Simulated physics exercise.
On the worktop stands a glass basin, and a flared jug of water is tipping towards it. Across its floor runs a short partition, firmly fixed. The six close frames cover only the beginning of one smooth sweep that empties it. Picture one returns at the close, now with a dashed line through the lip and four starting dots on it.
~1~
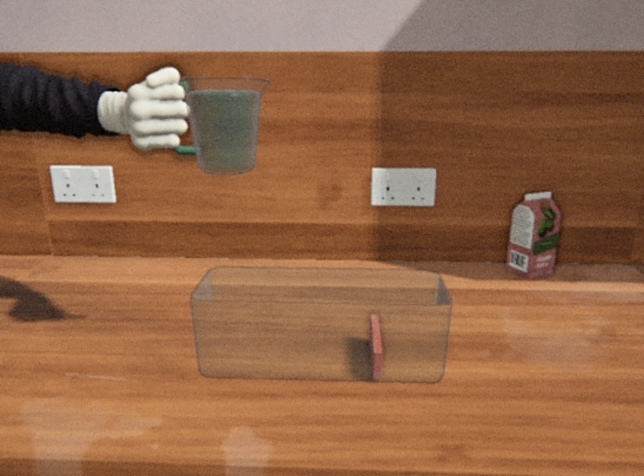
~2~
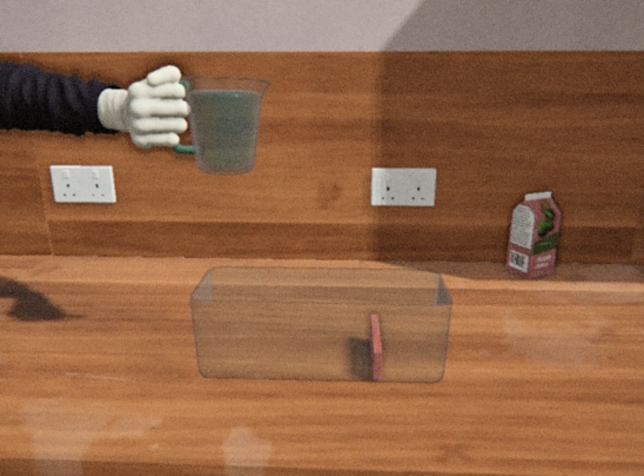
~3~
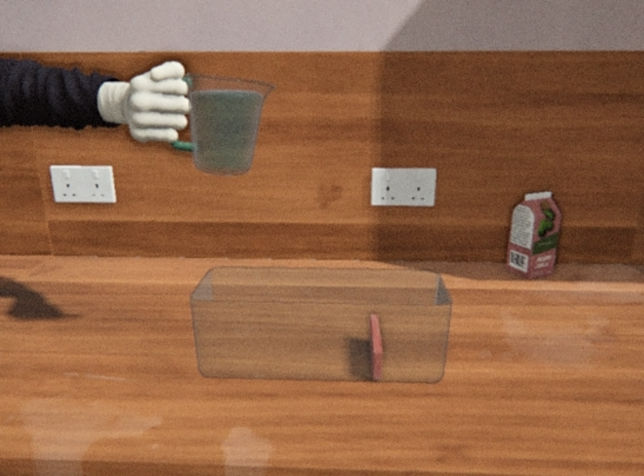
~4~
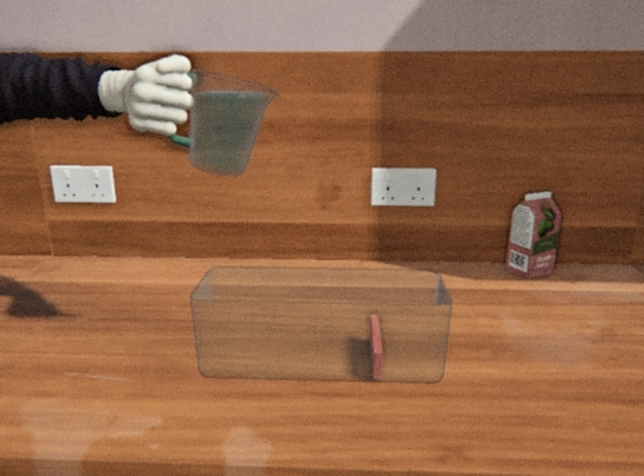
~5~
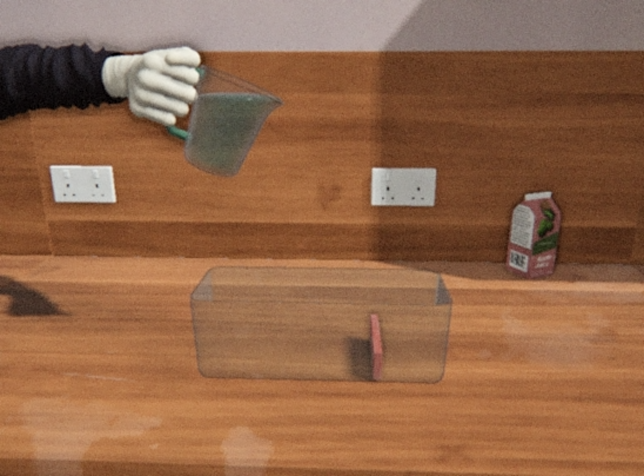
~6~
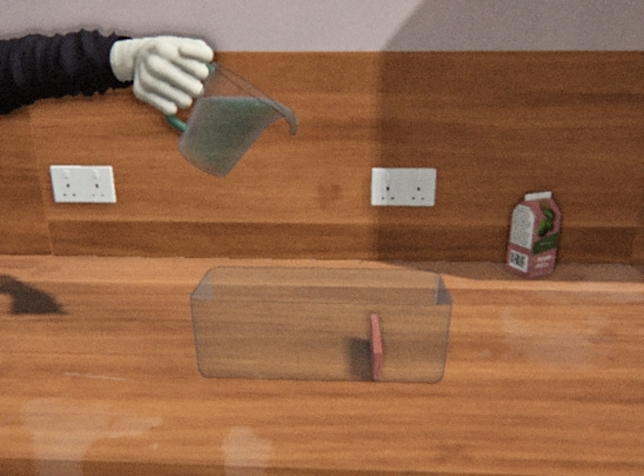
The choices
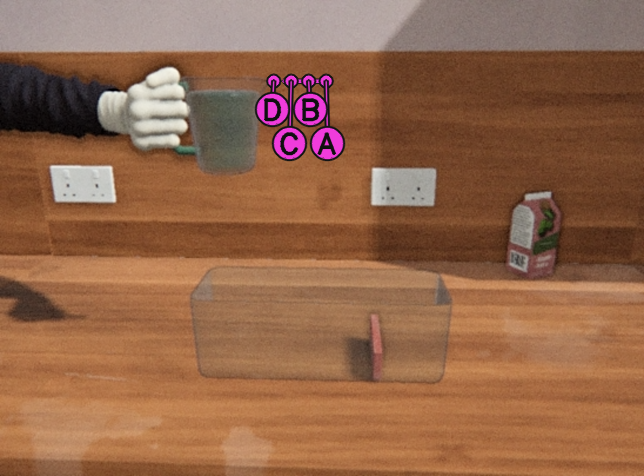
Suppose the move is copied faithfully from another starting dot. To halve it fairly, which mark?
Dot B.
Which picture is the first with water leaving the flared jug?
In picture 6.
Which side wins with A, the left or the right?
More ends on the right.
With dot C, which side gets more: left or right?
The left one.
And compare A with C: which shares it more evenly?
A it is.
In magenta, A at (326, 81); B at (308, 81); C at (291, 81); D at (273, 81).
With A, about 25 % ends left of the wall and 73 % right of it.
With B, about 47 % ends left of the wall and 51 % right of it; 3 % is lost outside.
With C, about 84 % ends left of the wall and 13 % right of it; 3 % is lost outside.
With D, about 90 % ends left of the wall and 7 % right of it; 4 % is lost outside.
